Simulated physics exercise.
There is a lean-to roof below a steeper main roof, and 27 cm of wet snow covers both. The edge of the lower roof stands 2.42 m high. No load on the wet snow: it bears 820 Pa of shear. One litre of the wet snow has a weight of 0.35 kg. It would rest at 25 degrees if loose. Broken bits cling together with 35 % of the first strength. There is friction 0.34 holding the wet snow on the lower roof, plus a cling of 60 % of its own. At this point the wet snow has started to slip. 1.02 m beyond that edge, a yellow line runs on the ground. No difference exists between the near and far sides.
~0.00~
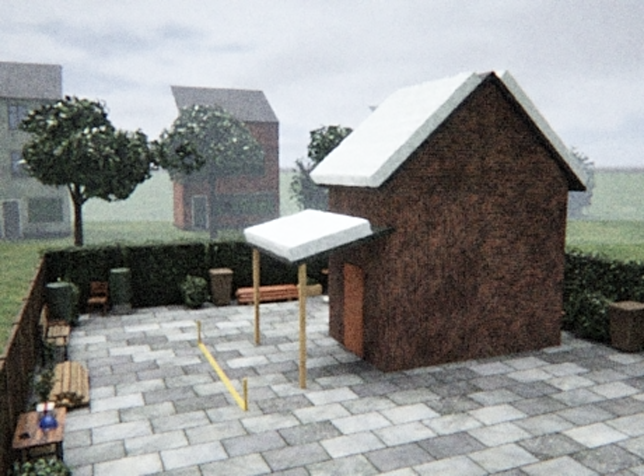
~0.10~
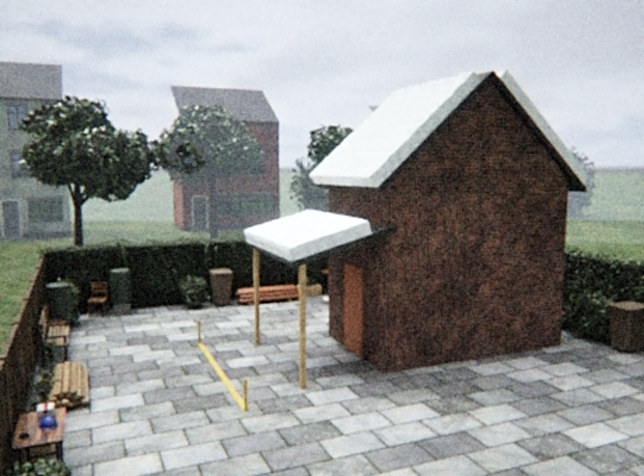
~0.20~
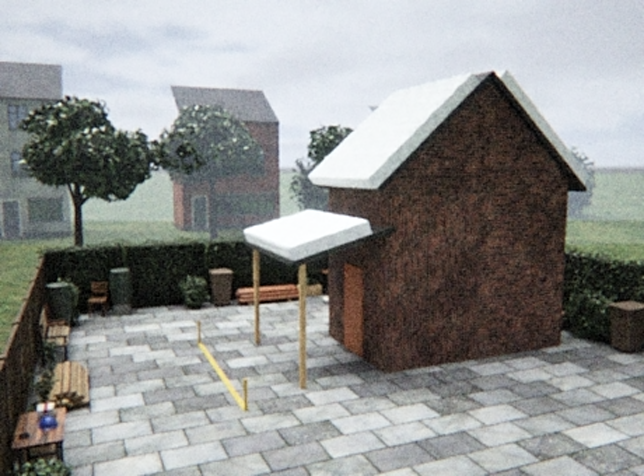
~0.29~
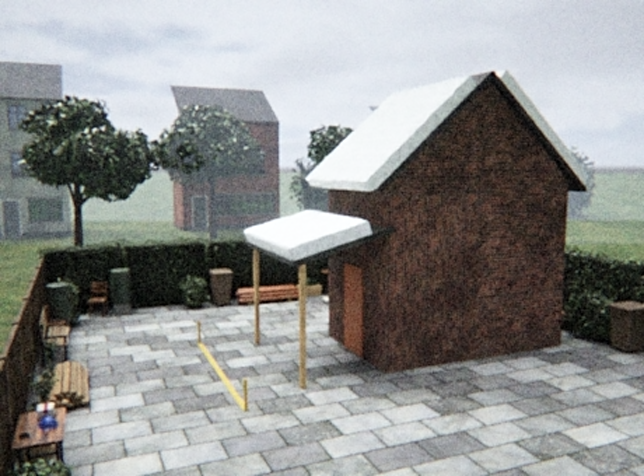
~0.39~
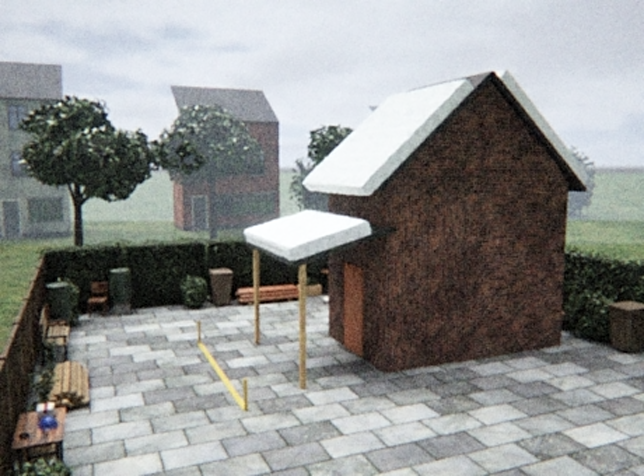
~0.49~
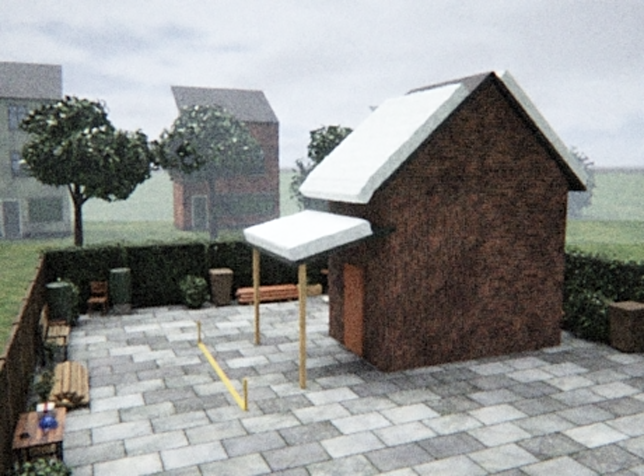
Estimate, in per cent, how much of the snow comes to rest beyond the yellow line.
I would say roughly 29 per cent.
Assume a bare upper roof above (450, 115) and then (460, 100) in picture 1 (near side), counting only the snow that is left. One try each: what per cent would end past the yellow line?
7 %, then 18 %.
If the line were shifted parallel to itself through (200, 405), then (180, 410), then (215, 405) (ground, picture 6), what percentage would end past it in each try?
First try around 14 per cent, second around 7 per cent, third around 20 per cent.
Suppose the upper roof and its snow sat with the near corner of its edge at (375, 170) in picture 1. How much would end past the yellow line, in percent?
In that case some 45 per cent.
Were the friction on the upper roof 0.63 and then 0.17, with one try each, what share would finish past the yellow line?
Try 1: 2 %; try 2: 45 %.
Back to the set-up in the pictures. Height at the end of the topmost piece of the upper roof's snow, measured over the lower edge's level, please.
About 0.9 m above the lower edge.
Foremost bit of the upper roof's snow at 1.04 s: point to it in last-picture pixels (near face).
You'll find it close to (317, 231).
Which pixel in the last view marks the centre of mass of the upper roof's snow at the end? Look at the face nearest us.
Look around (269, 322) on the near face.
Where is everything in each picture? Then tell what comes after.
Foremost bit of the wet snow at (377, 175), in the first picture.
Foremost bit of the wet snow at (376, 175), its middle shifted 1.5 cm, in the second picture.
Foremost bit of the wet snow at (375, 177), its middle shifted 5.9 cm, 2 % of it past the upper edge, in one piece, in the third picture.
Foremost bit of the wet snow at (372, 180), its middle shifted 14 cm, 5 % of it past the upper edge, in one piece, in the fourth picture.
Foremost bit of the wet snow at (368, 186), its middle shifted 25 cm, 8 % of it past the upper edge, in one piece, in the fifth picture.
Foremost bit of the wet snow at (363, 186), its middle shifted 40 cm, 13 % of it past the upper edge, cracking, in the sixth picture.
After 1.04 s, none is below the lower edge and 0 % is past the line.
After 1.69 s, 2 % is below the lower edge and 0 % is past the line.
After 2.35 s, 46 % is below the lower edge and 20 % is past the line.
After 3.00 s, 57 % is below the lower edge and 29 % is past the line.
After 3.60 s, 57 % is below the lower edge and 29 % is past the line.
